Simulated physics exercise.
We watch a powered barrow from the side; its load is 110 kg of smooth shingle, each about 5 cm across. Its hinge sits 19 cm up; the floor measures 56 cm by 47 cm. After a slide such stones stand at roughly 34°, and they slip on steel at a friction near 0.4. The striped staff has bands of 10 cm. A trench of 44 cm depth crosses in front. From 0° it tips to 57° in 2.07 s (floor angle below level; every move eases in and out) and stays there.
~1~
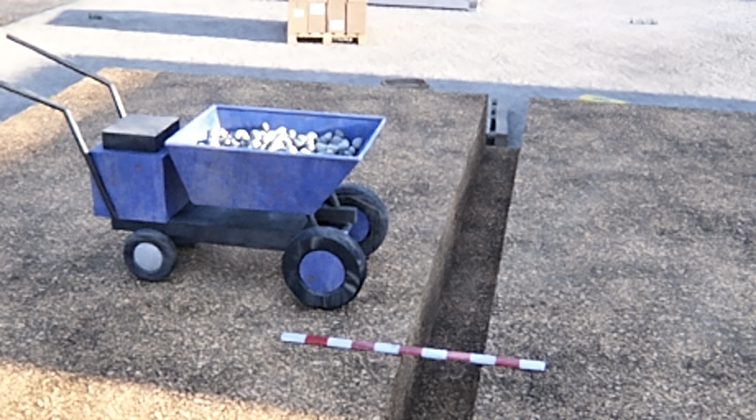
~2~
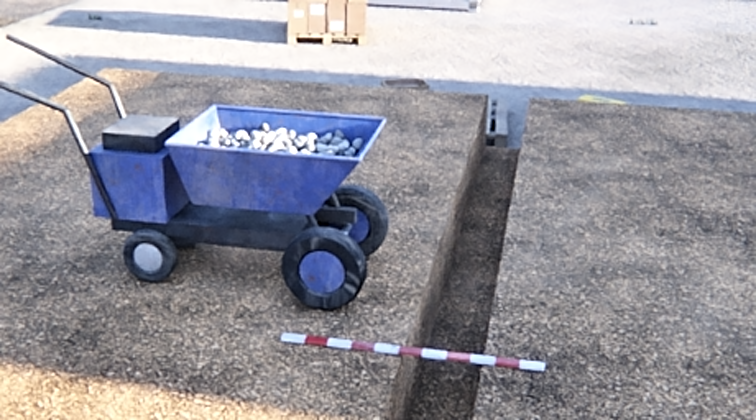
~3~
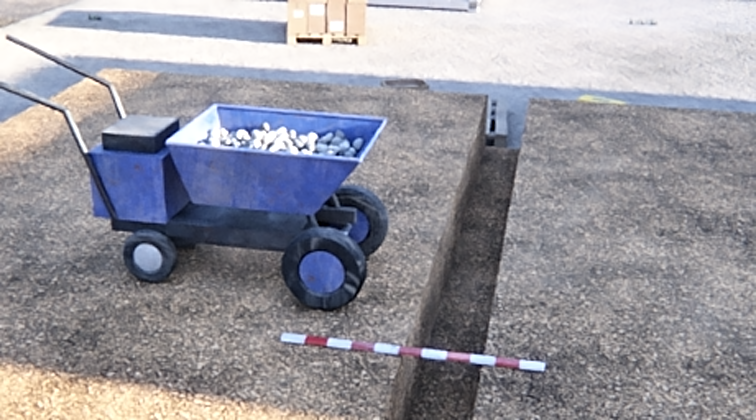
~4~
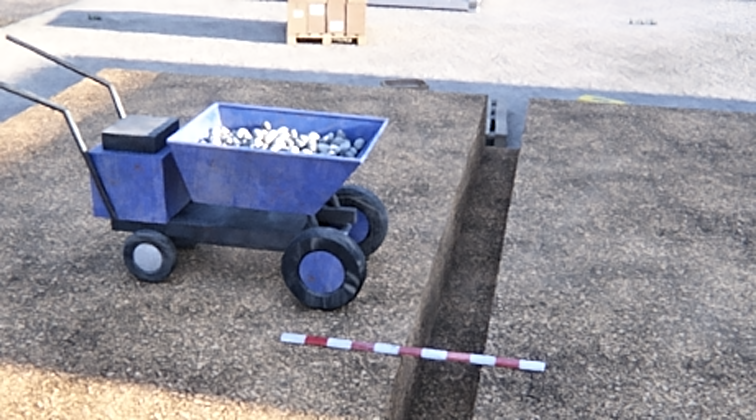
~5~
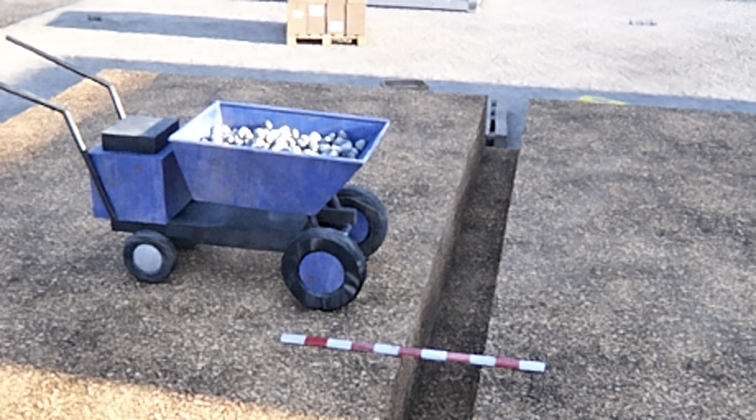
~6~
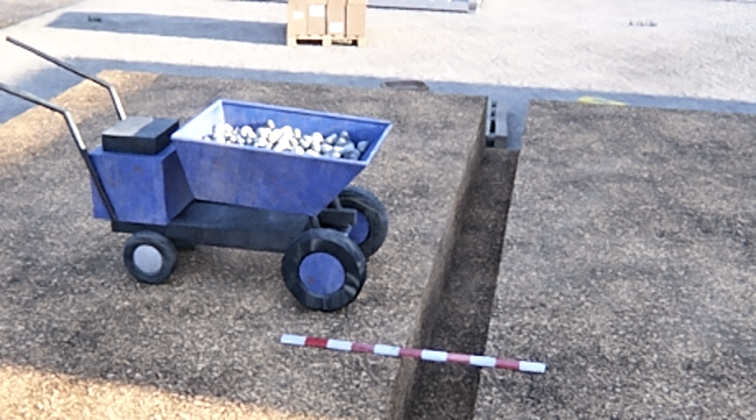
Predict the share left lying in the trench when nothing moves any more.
Roughly 54 per cent ends in the trench.
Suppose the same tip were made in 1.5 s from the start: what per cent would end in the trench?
Then about 50 per cent.
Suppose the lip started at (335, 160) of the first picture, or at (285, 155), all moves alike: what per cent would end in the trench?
About 70 and 45 per cent.
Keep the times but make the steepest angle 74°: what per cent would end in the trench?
In that case some 60 per cent.
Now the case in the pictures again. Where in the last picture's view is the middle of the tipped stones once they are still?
Their middle is at about (468, 365).
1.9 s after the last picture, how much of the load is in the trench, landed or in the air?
Some 20 per cent.
Then, 1.2 s after the last picture the floor is at 48°, 100 % in the tray; the foremost stones are at (439, 205).
Then, 1.9 s after the last picture the floor is at 57°, 77 % in the tray, 18 % in the trench, 5 % past the trench; the foremost stones are at (525, 305).
Then, 2.2 s after the last picture the floor is at 57°, 56 % in the tray, 29 % in the trench, 15 % past the trench; the foremost stones are at (582, 309).
Then, 4.2 s after the last picture the floor is at 57°, 29 % in the tray, 54 % in the trench, 17 % past the trench; the foremost stones are at (628, 332).
